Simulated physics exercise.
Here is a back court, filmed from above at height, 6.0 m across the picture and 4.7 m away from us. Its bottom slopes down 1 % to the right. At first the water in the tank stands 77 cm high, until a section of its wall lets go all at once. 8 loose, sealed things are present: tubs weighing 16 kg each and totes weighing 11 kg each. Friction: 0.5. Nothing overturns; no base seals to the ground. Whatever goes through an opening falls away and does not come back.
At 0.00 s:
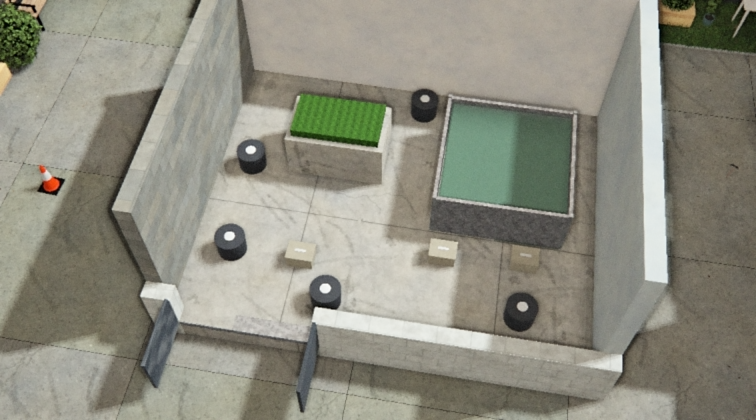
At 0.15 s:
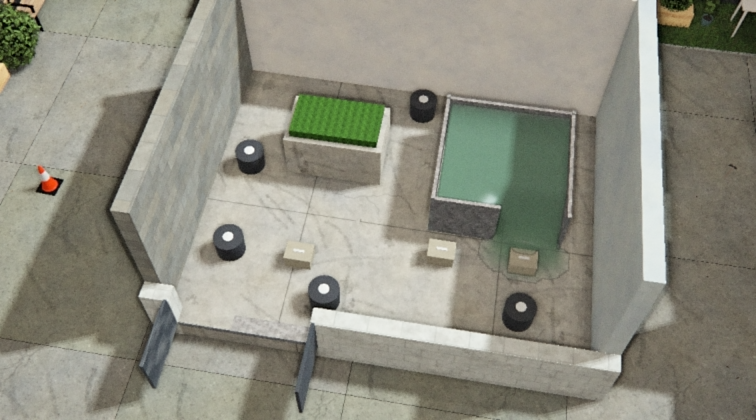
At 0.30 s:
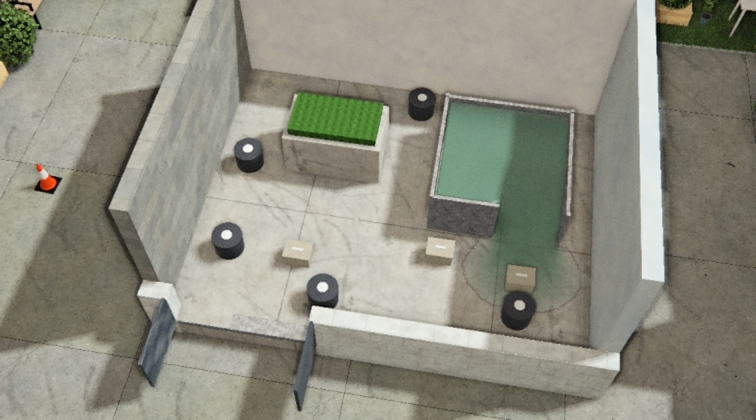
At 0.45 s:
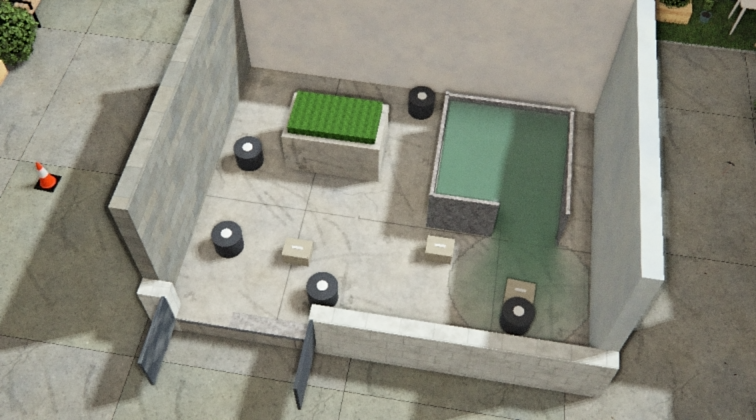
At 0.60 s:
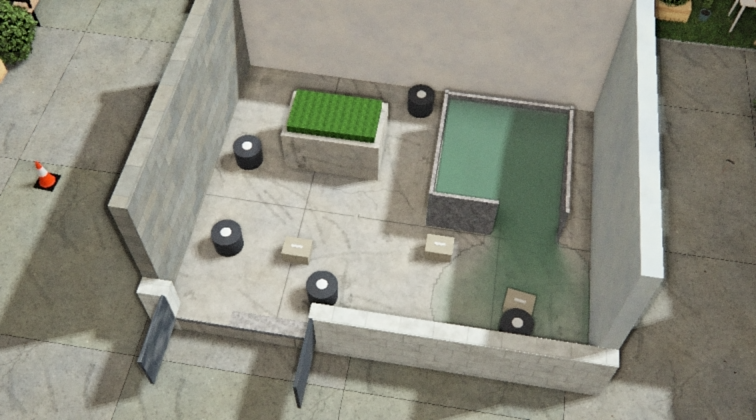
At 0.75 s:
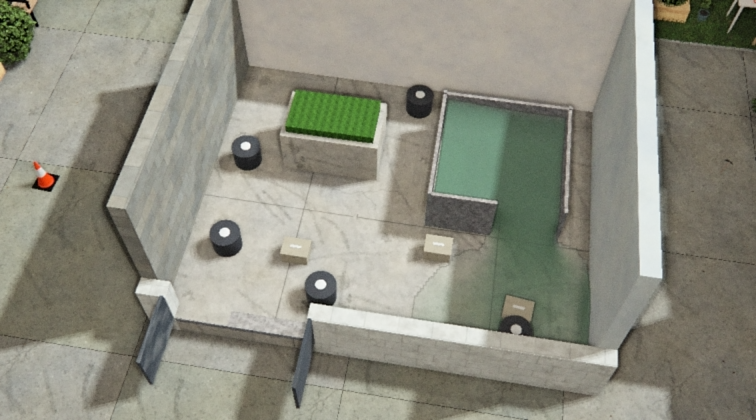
Walled tank losing part of its front side, green water spreading across the court floor and pushing a tote and dark tub forward.
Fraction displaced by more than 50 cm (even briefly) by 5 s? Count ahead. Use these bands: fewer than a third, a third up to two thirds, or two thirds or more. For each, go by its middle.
It falls in two thirds or more.
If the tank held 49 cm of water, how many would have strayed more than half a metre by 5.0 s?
That would make 4 of them.
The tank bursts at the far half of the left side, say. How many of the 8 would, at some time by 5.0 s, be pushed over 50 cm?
Result: 5 of them.
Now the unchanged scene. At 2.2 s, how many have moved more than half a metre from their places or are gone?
Count then: 2.
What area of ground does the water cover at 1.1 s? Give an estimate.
Somewhere around 8.0 m2, roughly.
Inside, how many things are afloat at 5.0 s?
At that point I count 4.
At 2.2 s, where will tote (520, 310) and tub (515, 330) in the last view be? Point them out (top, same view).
Near (441, 286) and (447, 309).
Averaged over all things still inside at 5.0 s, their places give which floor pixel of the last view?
It works out to somewhere near (301, 163) on the floor.
After 1.1 s 1 of 8 are over 50 cm from their spots; 2 afloat.
After 2.2 s 2 of 8 are over 50 cm from their spots; 2 afloat.
After 3.5 s 5 of 8 are over 50 cm from their spots; 1 afloat.
After 5.0 s 6 of 8 are over 50 cm from their spots, and 6 have been at some point; 4 afloat.
